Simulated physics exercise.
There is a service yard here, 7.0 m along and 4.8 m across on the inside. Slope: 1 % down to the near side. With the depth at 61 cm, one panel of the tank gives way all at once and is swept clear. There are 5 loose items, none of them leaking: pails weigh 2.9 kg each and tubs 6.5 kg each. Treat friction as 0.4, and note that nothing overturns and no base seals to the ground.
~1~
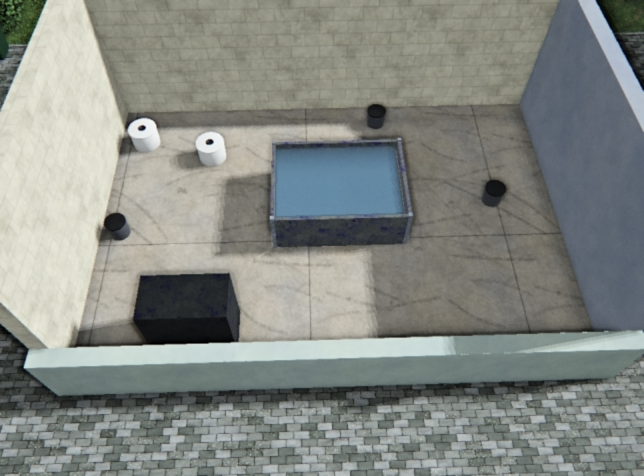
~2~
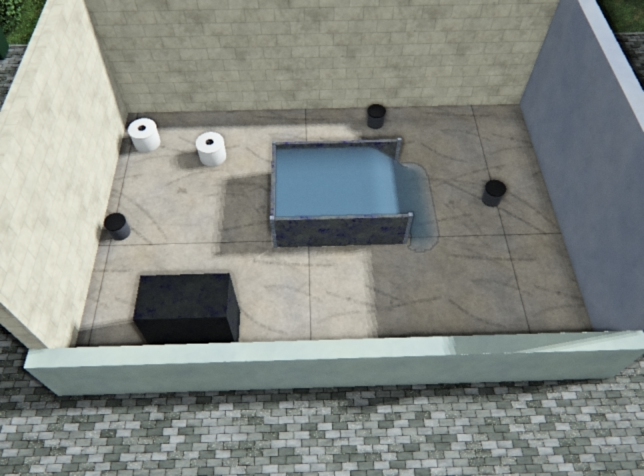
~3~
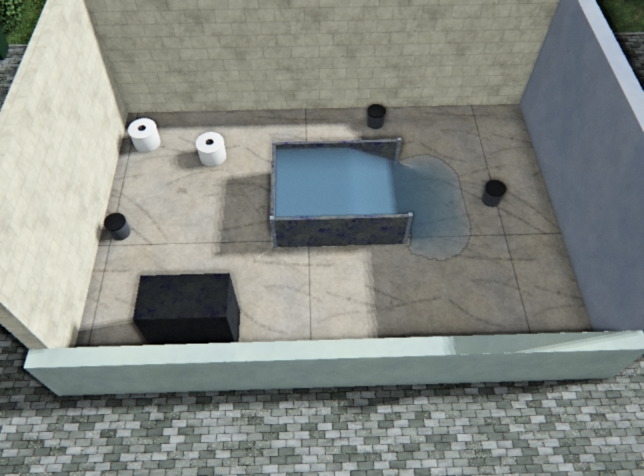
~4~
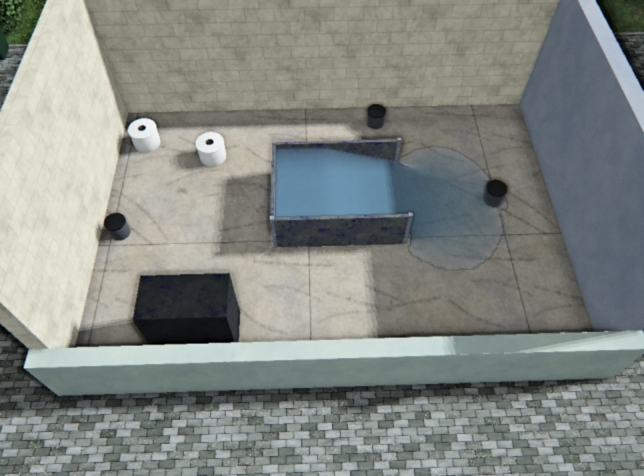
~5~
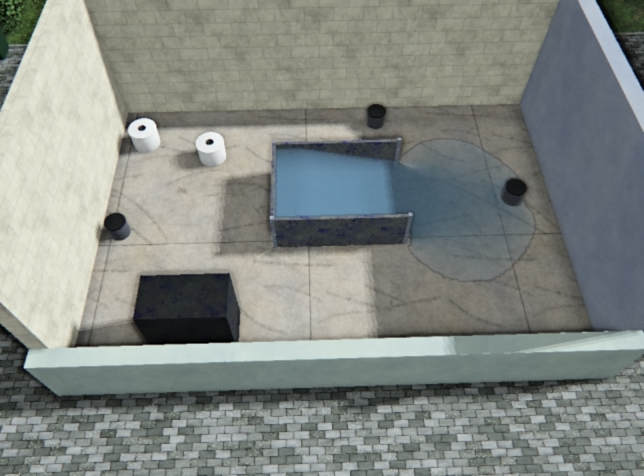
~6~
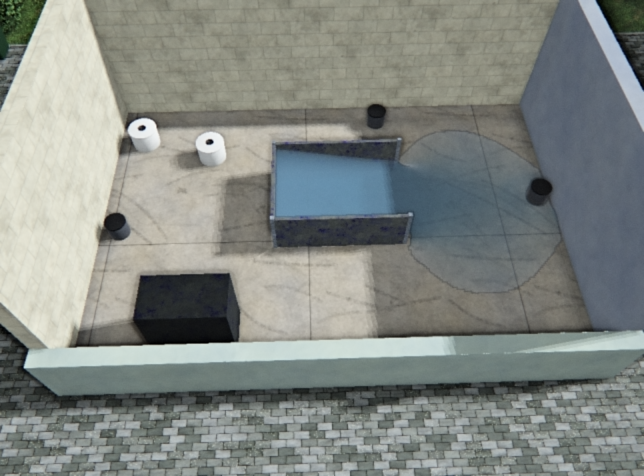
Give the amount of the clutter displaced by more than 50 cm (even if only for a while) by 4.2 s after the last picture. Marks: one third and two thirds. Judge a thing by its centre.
A moderate share, a third or more but below two thirds.
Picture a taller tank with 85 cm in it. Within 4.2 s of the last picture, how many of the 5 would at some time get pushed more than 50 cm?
In that case 3 of them.
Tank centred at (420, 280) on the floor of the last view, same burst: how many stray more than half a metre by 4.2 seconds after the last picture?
Then the count would be 2.
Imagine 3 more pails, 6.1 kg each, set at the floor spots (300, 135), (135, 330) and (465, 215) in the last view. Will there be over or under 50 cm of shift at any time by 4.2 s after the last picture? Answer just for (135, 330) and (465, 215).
Outcome: Stays within first, breaks the threshold second.
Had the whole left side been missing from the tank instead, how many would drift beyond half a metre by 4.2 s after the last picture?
Then 4.
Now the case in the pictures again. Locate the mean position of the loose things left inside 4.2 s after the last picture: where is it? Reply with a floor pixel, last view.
(239, 176).
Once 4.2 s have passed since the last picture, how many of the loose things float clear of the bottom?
2 of them.
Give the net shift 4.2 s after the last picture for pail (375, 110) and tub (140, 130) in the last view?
In that order: 300 cm, 0 cm.
Then, 0.4 s after the last picture 1 of 5 are over 50 cm from their spots; 1 afloat.
Then, 1.5 s after the last picture 1 of 5 are over 50 cm from their spots; 1 afloat.
Then, 2.8 s after the last picture 2 of 5 are over 50 cm from their spots; 1 afloat.
Then, 4.2 s after the last picture 2 of 5 are over 50 cm from their spots, and 2 have been at some point; 2 afloat.
